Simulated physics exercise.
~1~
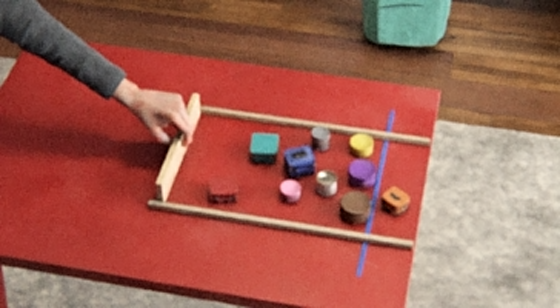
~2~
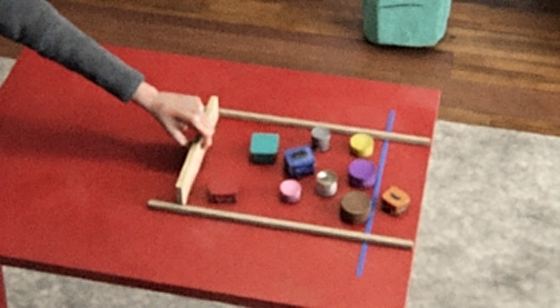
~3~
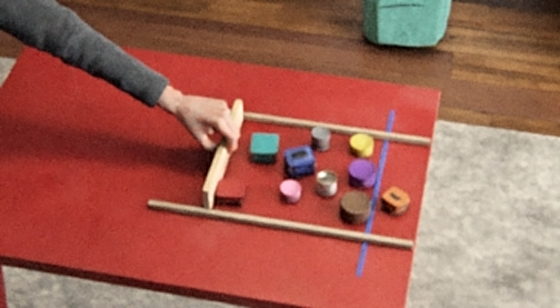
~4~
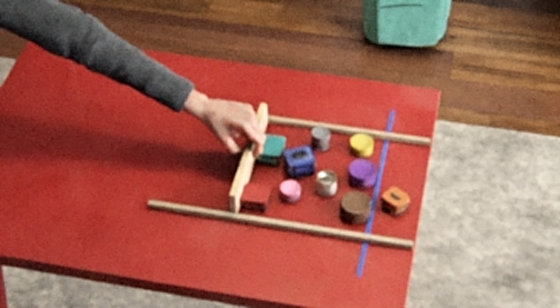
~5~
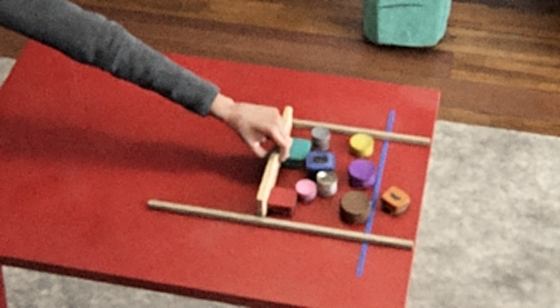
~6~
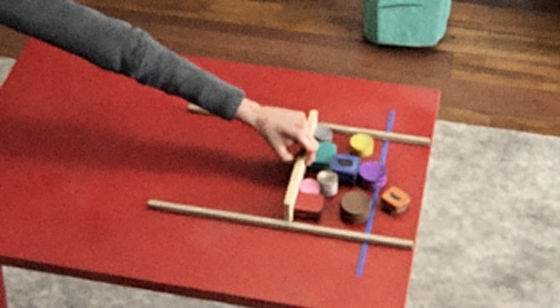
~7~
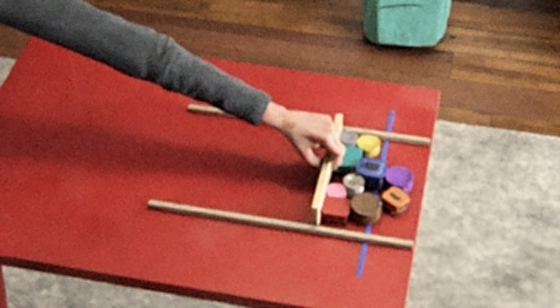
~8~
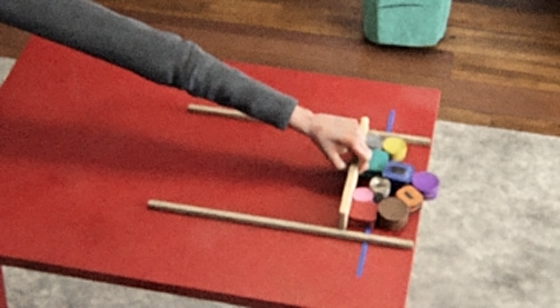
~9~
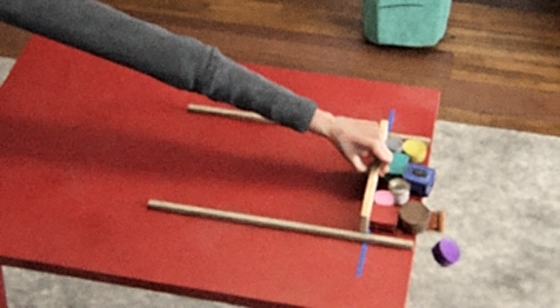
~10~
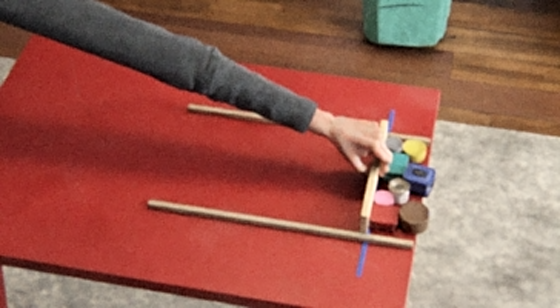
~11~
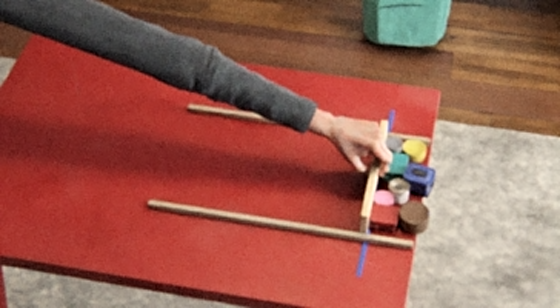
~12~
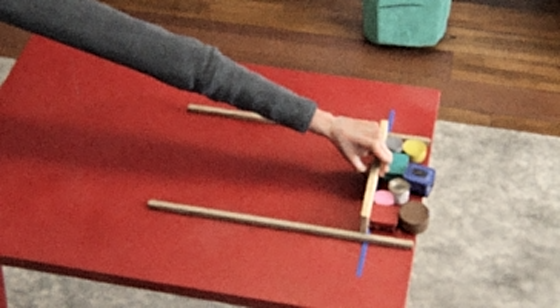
A hand in a grey sleeve pushes an upright wooden board rightward across a red table, seen from above at an angle, with wood floor and pale carpet beyond. Between two wooden rails lie small scattered things, including red, turquoise and blue cases, a yellow lid, a brown lid, a purple tub and an orange case near a blue tape line. The board gathers the red case, then the turquoise one, and crowds the rest toward the right edge. The purple tub and orange case drop off. The board stops at the tape, the others bunched at the edge.
